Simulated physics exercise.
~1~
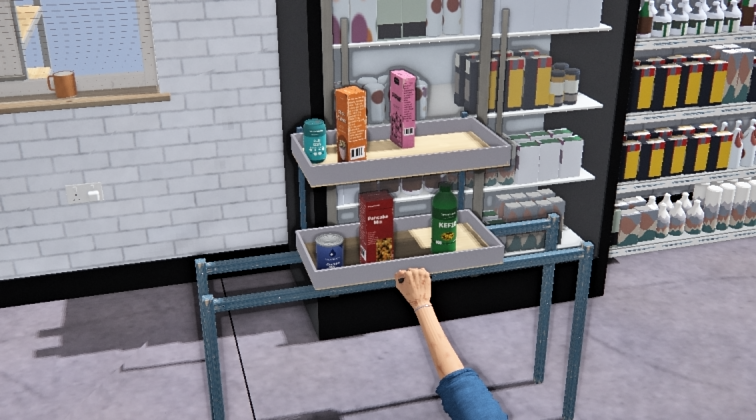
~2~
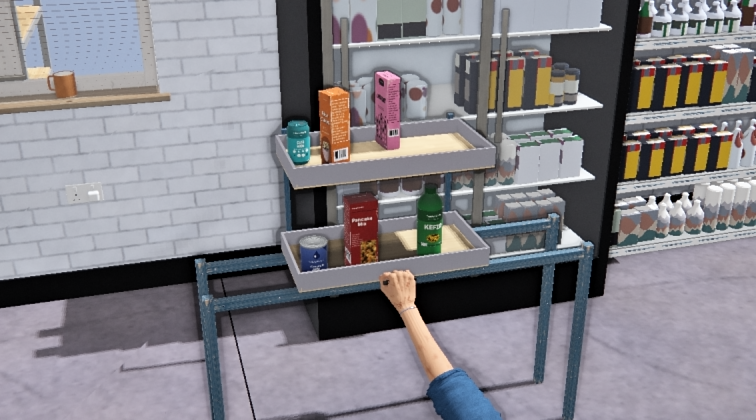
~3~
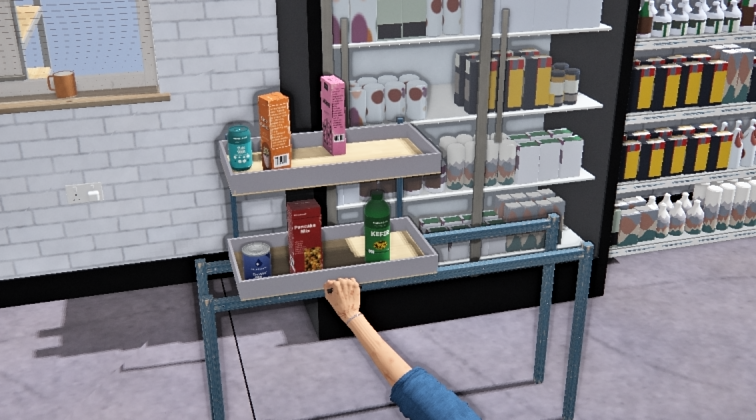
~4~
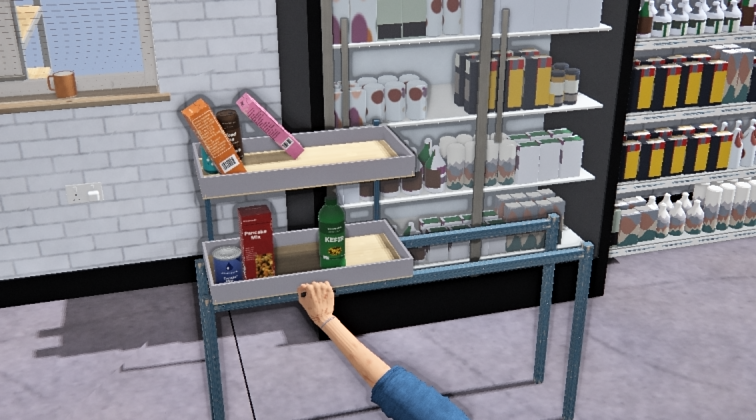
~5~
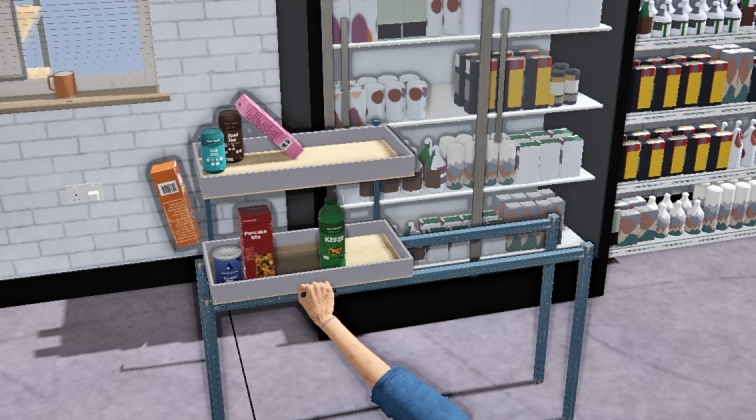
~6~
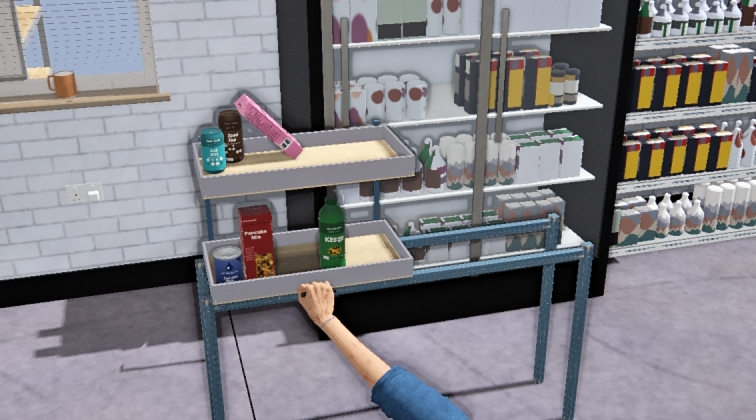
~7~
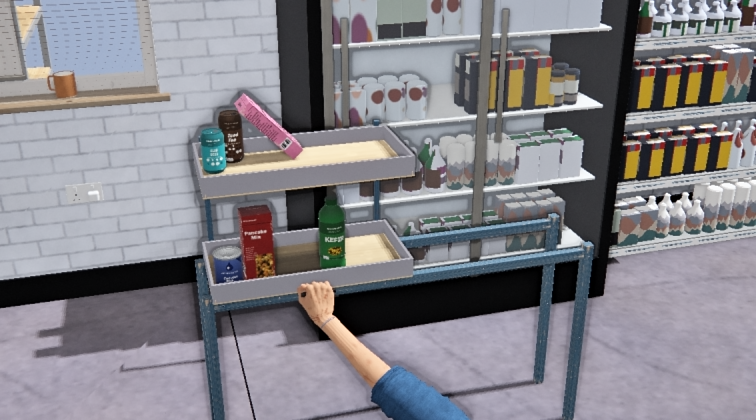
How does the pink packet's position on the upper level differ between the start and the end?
At the start the pink packet stands upright, but by the end it is leaning over to the left.
